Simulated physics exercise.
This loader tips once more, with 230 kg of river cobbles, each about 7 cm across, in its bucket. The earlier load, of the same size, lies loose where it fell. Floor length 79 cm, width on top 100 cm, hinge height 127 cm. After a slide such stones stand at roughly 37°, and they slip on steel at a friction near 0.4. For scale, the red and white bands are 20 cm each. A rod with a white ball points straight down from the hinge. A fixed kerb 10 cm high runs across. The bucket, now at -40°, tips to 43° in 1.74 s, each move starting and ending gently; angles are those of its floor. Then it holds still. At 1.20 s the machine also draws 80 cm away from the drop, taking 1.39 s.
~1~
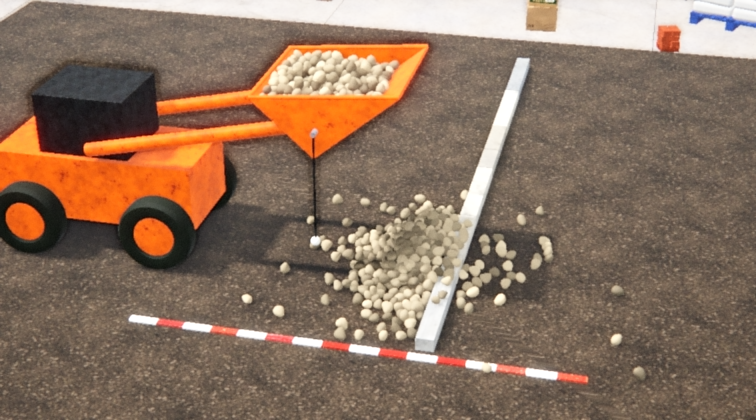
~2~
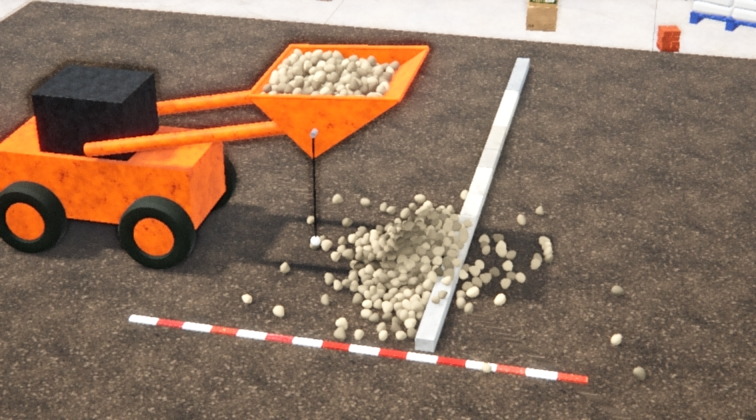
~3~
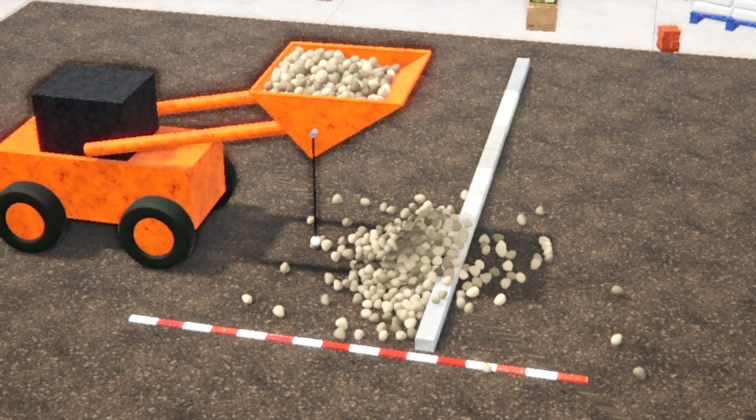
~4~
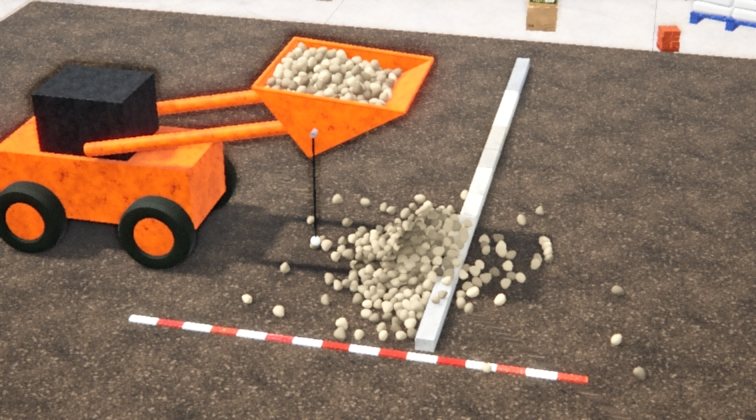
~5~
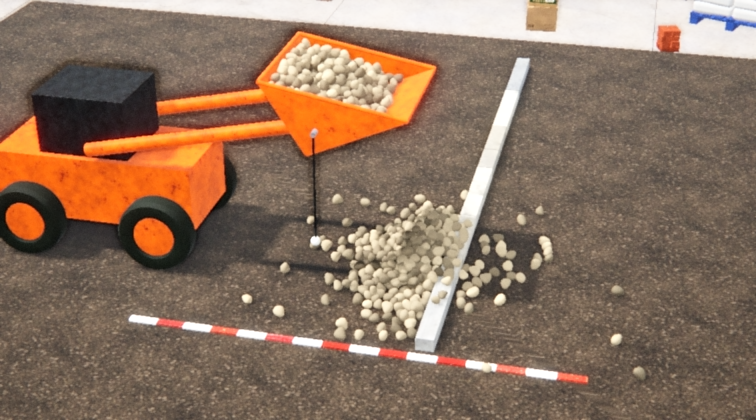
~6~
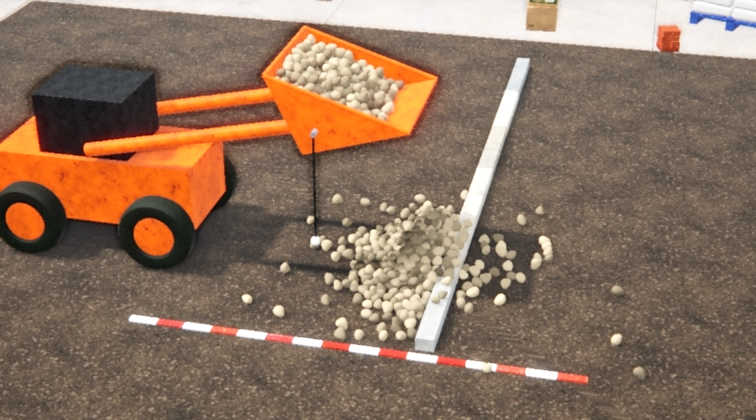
An orange loader's raised bucket, heaped with pale stones, tilted slowly and then faster, its front edge dipping and its back rising, while the machine and the loose stone pile by the kerb stayed still.
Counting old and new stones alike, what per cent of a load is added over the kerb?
Roughly 16 per cent of a load more.
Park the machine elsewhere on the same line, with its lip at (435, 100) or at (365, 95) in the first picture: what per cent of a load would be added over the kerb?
First some 45, then 0 per cent.
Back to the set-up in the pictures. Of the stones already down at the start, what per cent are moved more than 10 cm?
Roughly 15 per cent of them.
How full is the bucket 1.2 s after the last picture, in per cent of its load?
It holds some 5 per cent.
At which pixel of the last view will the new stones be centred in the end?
Their middle is at about (400, 249).
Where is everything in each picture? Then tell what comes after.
In the first frame, lip at (399, 98), floor tilted -40°, highest stones at (326, 65). The earlier load is highest near (426, 251), 21 cm above ground level, 91 % on this side of the kerb, 9 % over the kerb.
In the second frame, the bucket is at -39°, its lip at (400, 99); the top of the load is at (323, 66).
In the third frame, the bucket is at -36°, its lip at (402, 104); the top of the load is at (319, 64).
In the fourth frame, lip at (405, 112), floor tilted -31°, highest stones at (309, 60).
In the fifth frame, lip at (408, 122), floor tilted -25°, highest stones at (306, 53).
In the sixth frame, the bucket is at -17°, its lip at (409, 133); the top of the load is at (309, 49).
Then, 0.7 s after the last picture the floor is at 30°; in per cent of one load, 98 in the bucket, 93 on this side of the kerb, 9 over the kerb; the foremost stones are at (572, 280).
Then, 1.2 s after the last picture the floor is at 43°; in per cent of one load, 3 in the bucket, 182 on this side of the kerb, 15 over the kerb; the foremost stones are at (573, 281).
Then, 2.4 s after the last picture the floor is at 43°; in per cent of one load, 0 in the bucket, 175 on this side of the kerb, 25 over the kerb; the foremost stones are at (589, 319).
Then, 4.9 s after the last picture the floor is at 43°; in per cent of one load, 0 in the bucket, 175 on this side of the kerb, 25 over the kerb; the foremost stones are at (589, 319). Net gain over the kerb, 16.
